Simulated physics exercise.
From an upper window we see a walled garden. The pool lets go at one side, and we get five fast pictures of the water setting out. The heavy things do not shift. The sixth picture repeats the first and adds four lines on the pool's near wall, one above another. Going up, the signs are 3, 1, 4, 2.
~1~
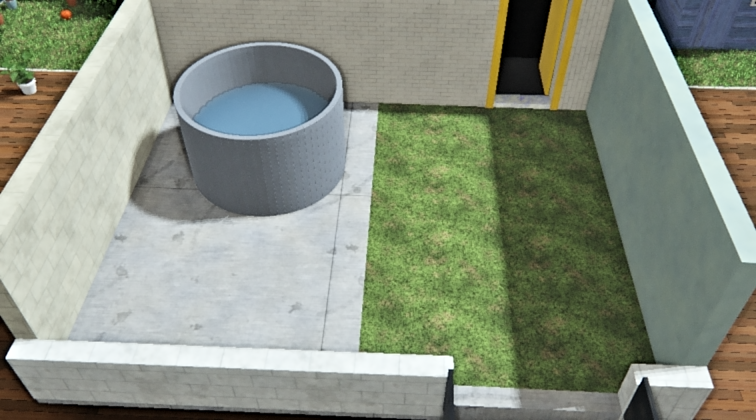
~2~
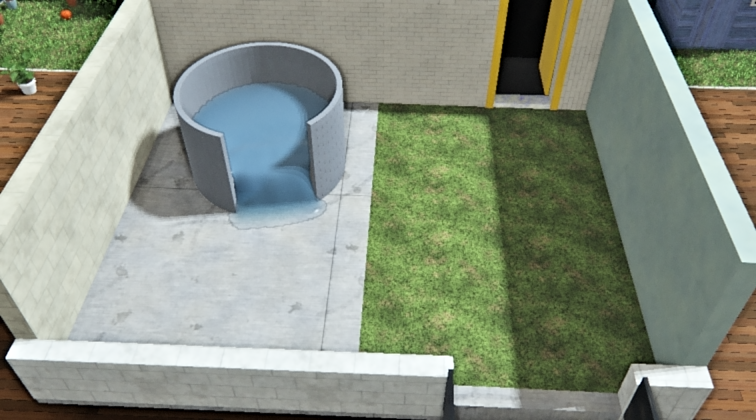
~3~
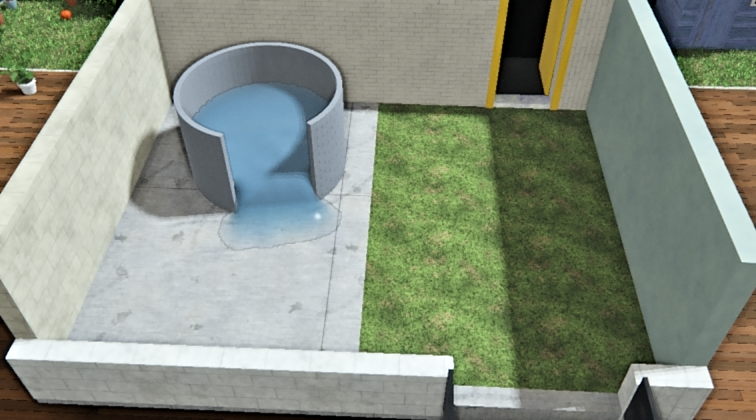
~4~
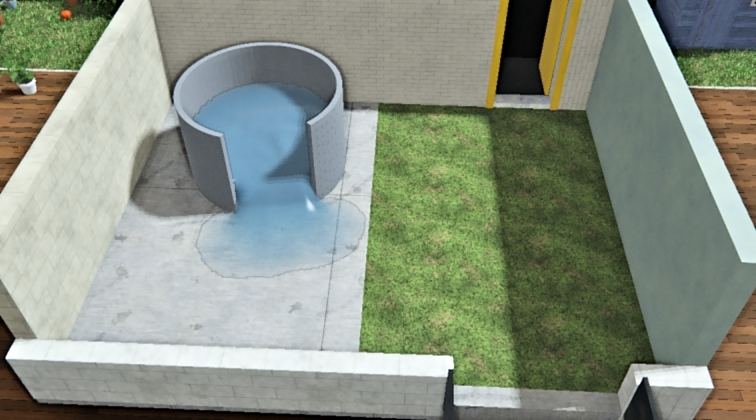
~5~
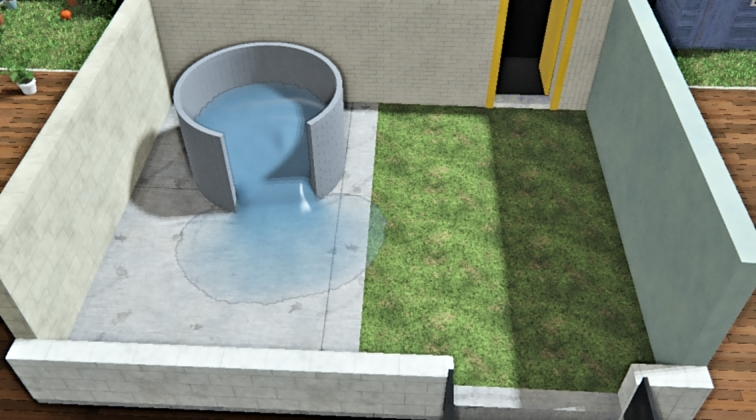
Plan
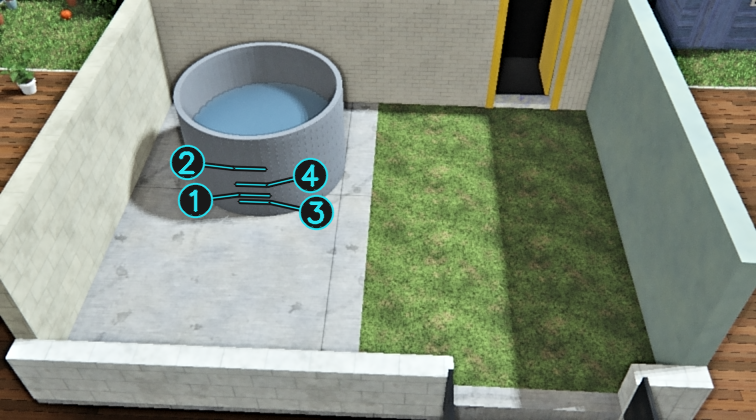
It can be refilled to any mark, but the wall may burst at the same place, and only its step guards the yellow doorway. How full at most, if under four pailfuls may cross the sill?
I would pick mark 2.
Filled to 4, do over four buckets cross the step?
No.
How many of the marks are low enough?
All of them.
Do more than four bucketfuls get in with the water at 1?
No.
In cyan, 1 at (254, 195); 2 at (249, 168); 3 at (255, 202); 4 at (252, 184); from the bottom up 3, 1, 4, 2.
With 1, nothing gets over.
With 2, a bucket or two gets in.
With 3, nothing gets over.
With 4, nothing gets over.
